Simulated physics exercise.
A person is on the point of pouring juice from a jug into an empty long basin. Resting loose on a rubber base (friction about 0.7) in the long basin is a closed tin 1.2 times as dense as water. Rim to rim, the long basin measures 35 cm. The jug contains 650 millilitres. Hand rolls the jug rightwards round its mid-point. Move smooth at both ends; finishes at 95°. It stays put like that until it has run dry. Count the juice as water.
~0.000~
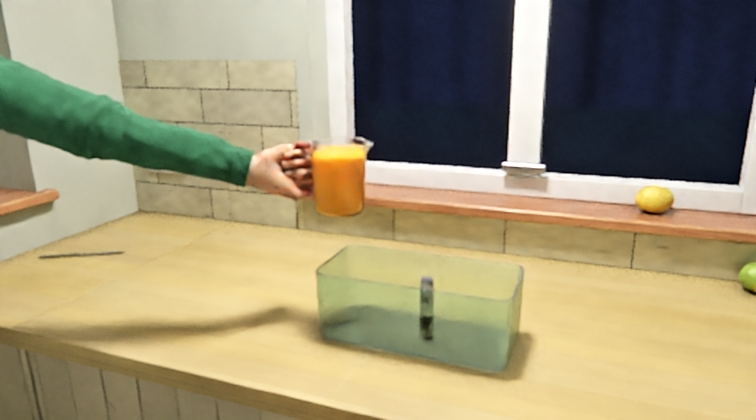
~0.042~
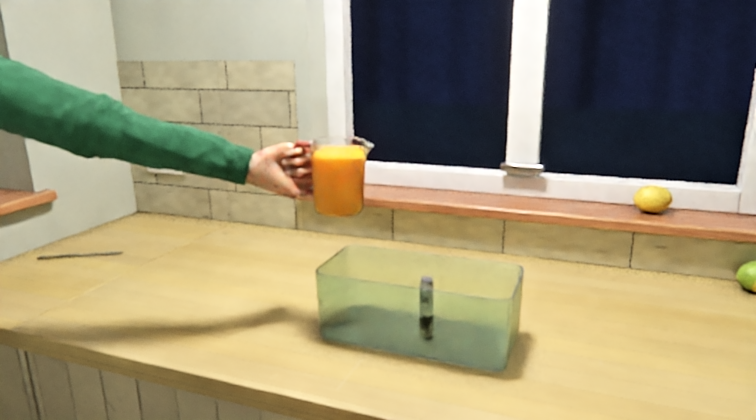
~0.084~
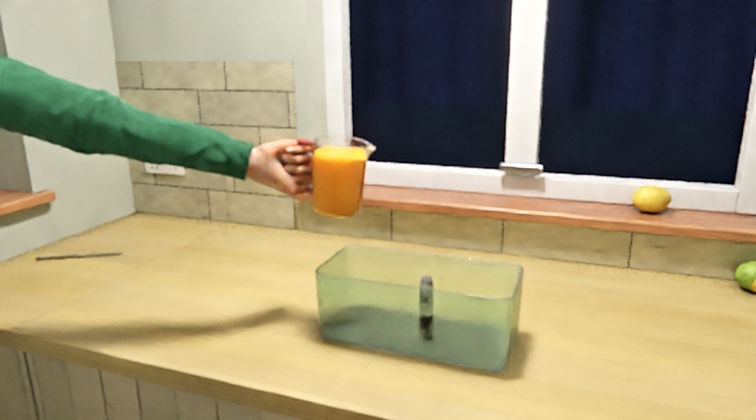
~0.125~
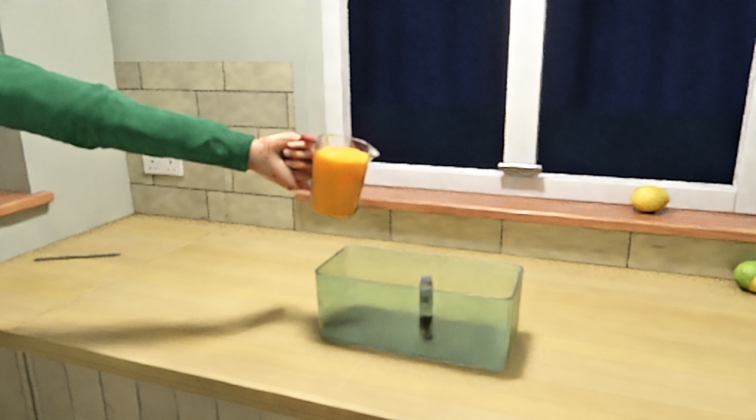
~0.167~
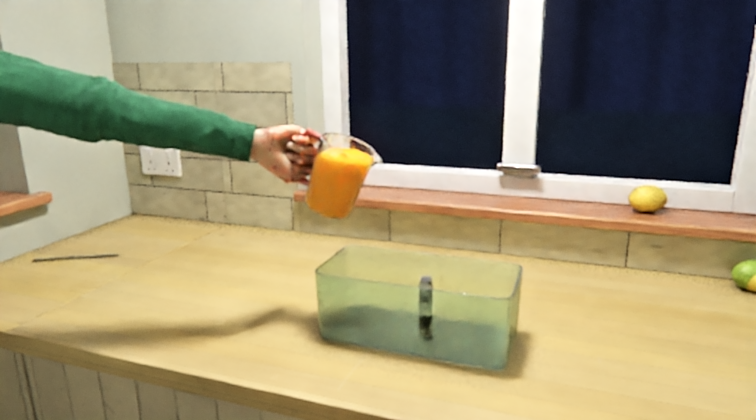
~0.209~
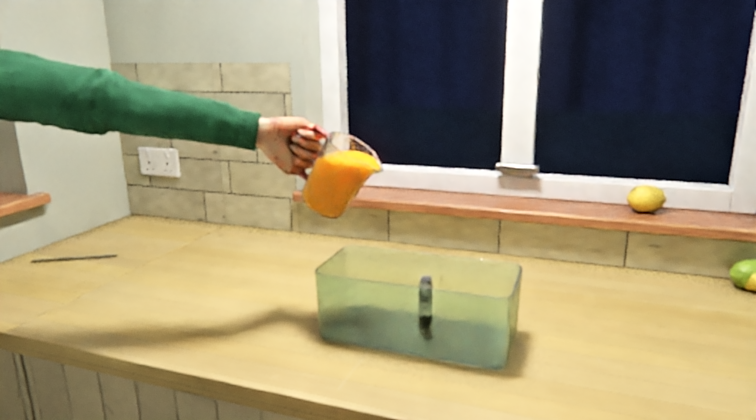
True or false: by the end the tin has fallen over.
True.
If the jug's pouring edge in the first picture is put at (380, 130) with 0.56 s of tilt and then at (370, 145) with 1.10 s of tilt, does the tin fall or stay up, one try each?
Try 1: Tipped over; try 2: Tipped over.
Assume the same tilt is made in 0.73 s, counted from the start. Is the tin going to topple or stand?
Outcome - the tin comes down.
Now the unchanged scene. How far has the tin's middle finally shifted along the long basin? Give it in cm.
10.0 cm.
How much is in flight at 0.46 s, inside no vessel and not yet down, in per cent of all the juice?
About 28 per cent.
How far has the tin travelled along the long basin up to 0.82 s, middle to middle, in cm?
Around 10 cm.
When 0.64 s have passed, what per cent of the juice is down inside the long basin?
My estimate is about 50 percent.
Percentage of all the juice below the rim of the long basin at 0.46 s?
Roughly 9 percent.
By 0.46 s the tilt is 90° and 63 per cent is still to pour; the tin stands where it began.
By 0.64 s the tilt is 95° and 28 per cent is still to pour; the tin leans 36°.
By 0.82 s the tilt is 95° and 10 per cent is still to pour; the tin lies on its side.
By 1.03 s the tilt is 95° and 3 per cent is still to pour; the tin lies on its side.
At rest the tin lies on its side.
